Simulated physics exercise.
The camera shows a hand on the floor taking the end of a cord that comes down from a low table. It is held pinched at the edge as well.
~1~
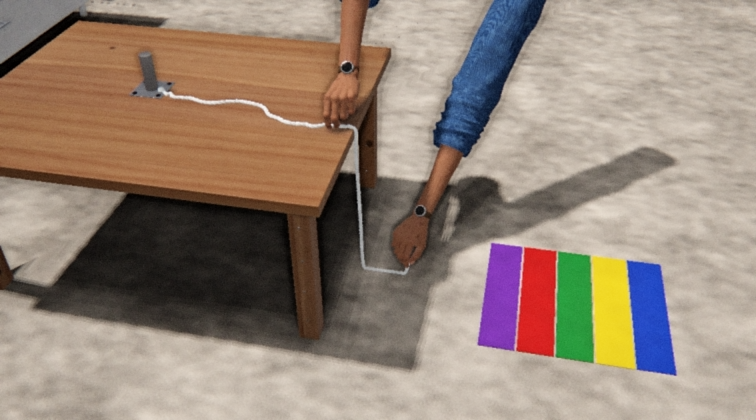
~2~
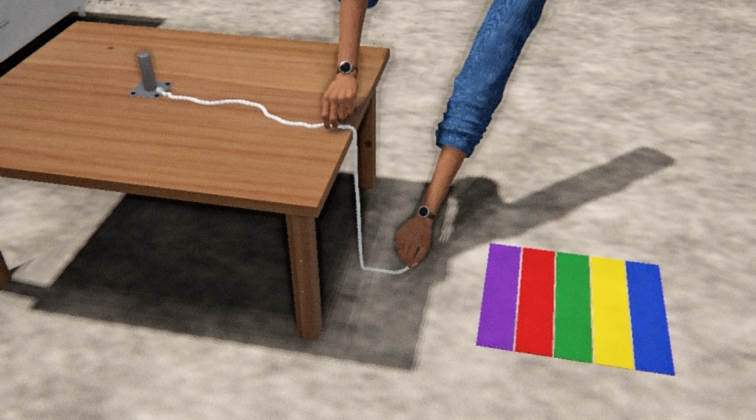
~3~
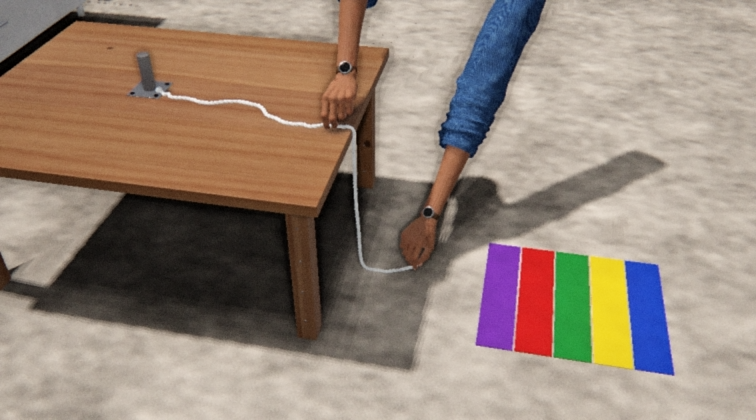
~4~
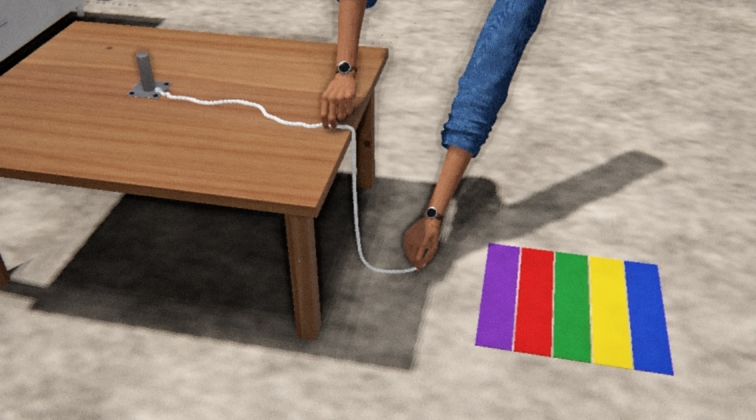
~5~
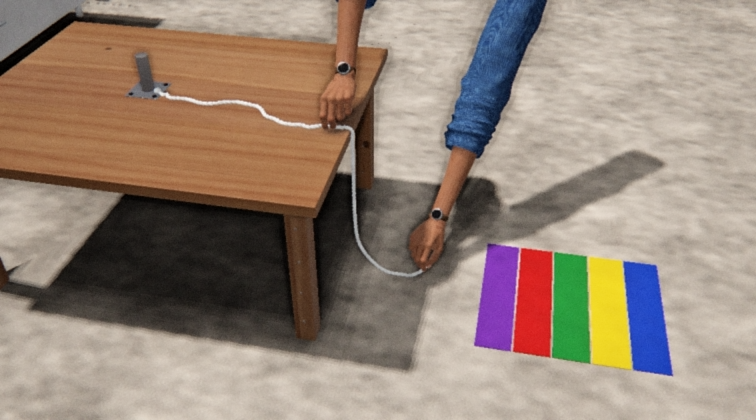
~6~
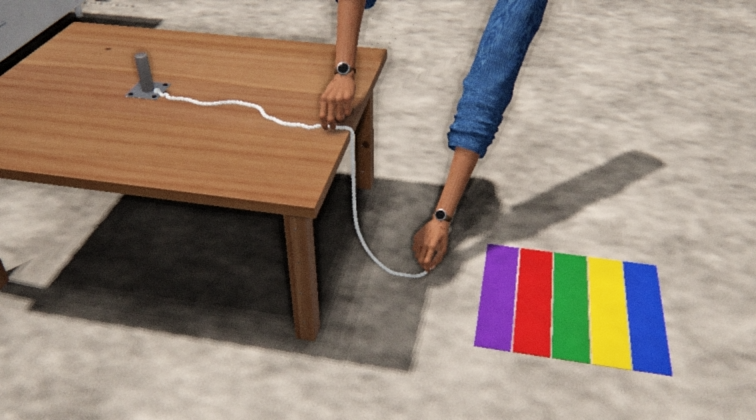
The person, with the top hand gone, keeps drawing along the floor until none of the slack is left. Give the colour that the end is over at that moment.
The end is over red.
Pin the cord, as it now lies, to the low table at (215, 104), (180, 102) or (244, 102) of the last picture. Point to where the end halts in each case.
It ends up near (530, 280) the first time, (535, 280) the second and (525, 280) the third.
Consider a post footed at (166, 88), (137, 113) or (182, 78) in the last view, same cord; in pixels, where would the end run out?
One per try, in order: (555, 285), (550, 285), (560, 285).
Soon after, end near (477, 275); short of the strips.
After that, end near (515, 280); over purple.
At the stop, end near (539, 283); over red. The end stops over the red strip.
